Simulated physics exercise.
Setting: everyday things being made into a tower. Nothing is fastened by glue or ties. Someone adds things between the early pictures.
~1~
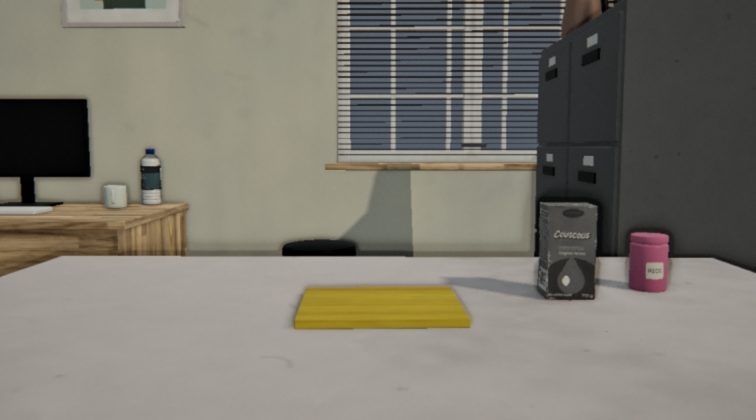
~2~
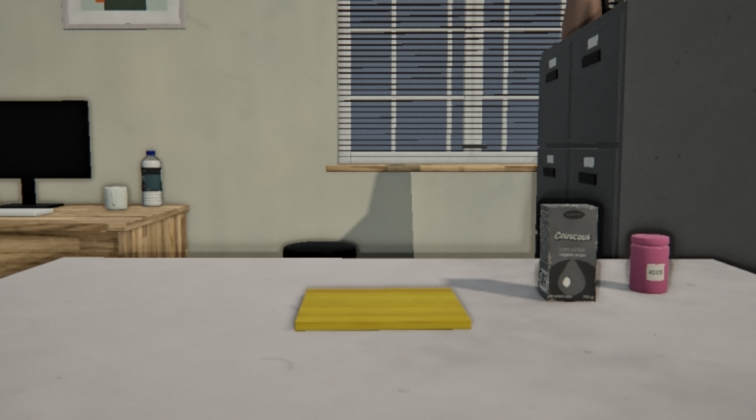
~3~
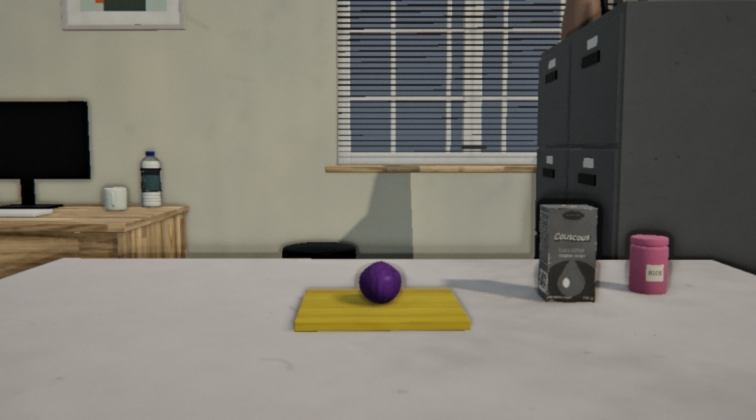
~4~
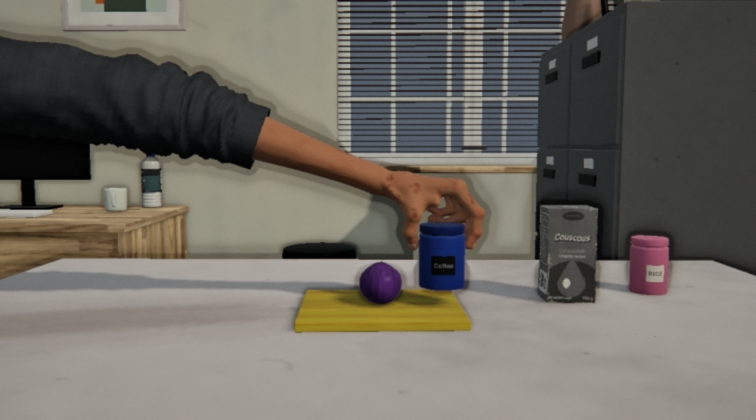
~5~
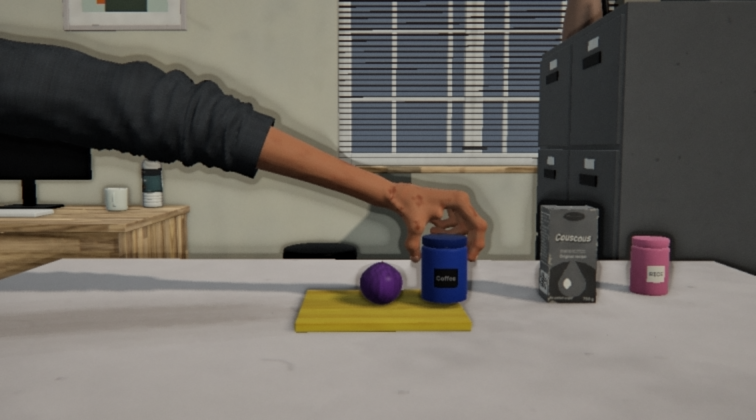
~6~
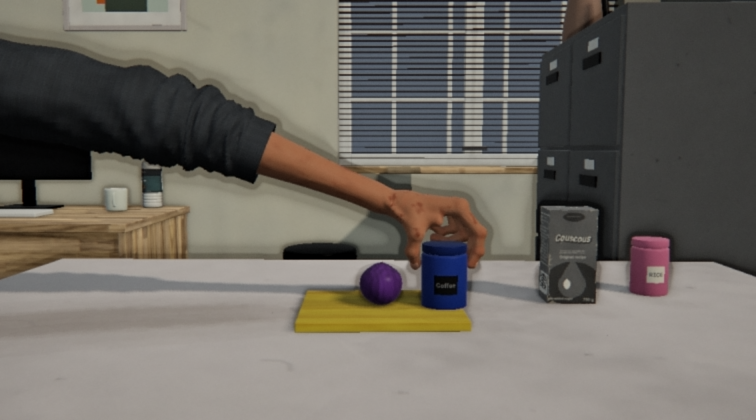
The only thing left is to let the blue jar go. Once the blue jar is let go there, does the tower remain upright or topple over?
My guess is the pile will be stable.
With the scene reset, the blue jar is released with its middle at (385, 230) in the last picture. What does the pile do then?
What happens next is that it tips over.
Then, 0.80 s past the last view, nothing moves.
Then, 1.80 s past the last view, blue jar resting near (444, 275).
Finally, all 5 still in place. Final places as the last picture's camera would see them, blue jar near (444, 275). The pile keeps its balance.
